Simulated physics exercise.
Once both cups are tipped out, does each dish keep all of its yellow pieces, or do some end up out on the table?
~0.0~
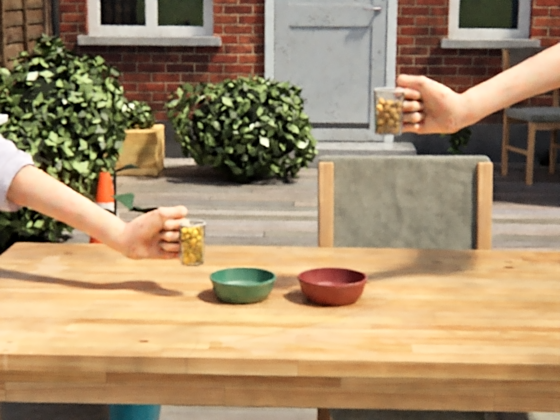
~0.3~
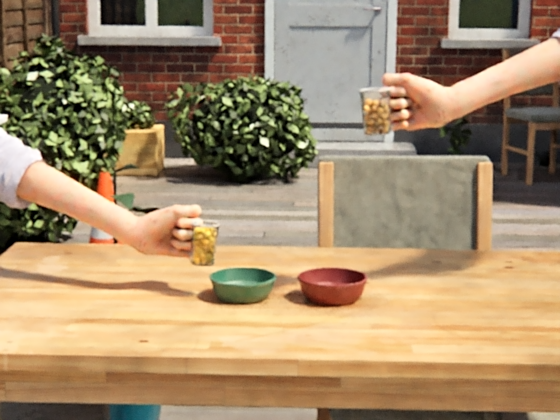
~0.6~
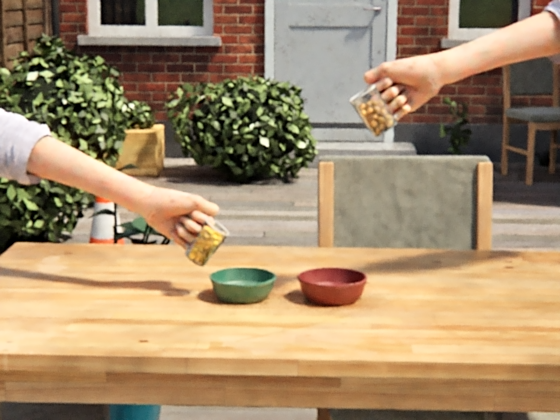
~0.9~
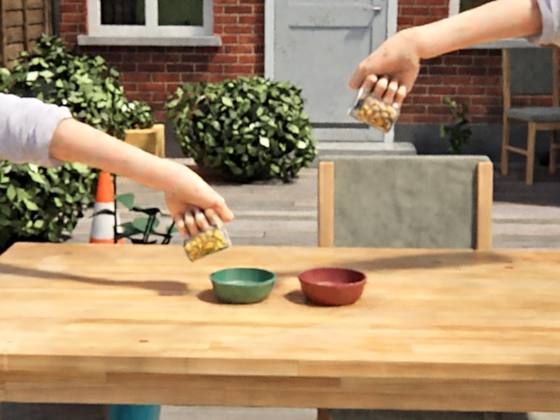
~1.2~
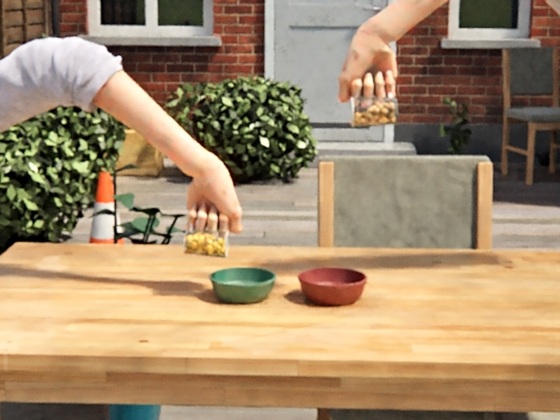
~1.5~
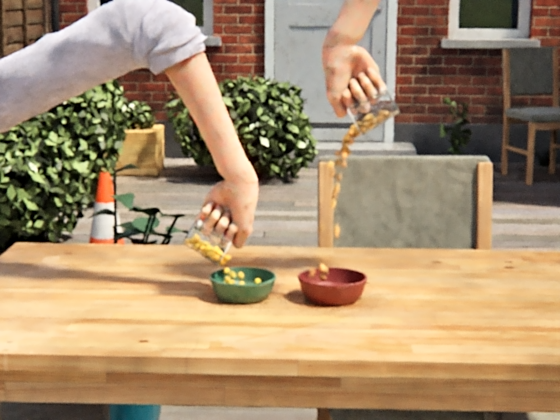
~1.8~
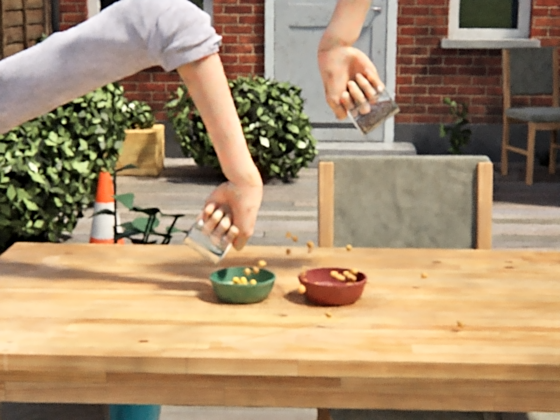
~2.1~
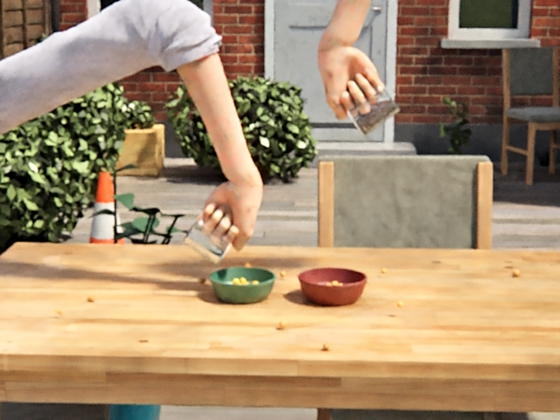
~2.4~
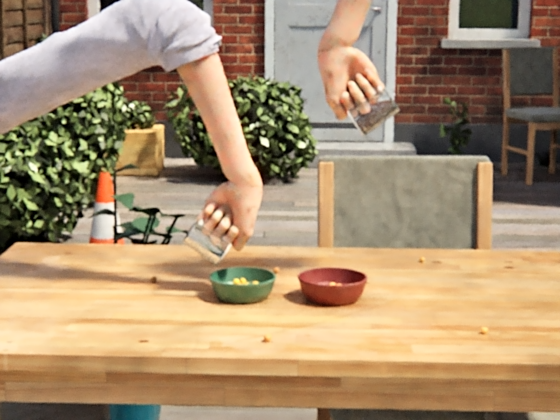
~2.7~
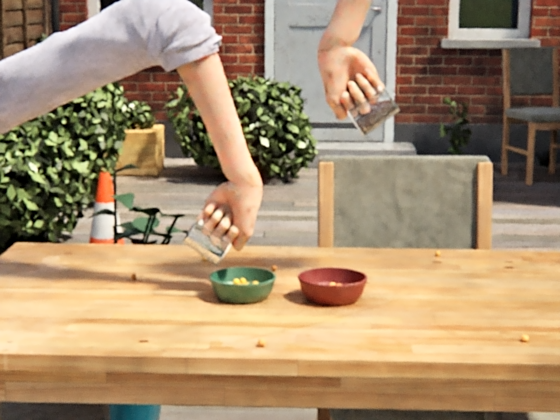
The green dish on the left keeps all of its pieces. The red dish on the right does not, as some of its pieces end up scattered across the table.
Two hands tipping cups of small yellow pieces over dishes, the green one keeping its load, the higher-poured red one losing some across the table.
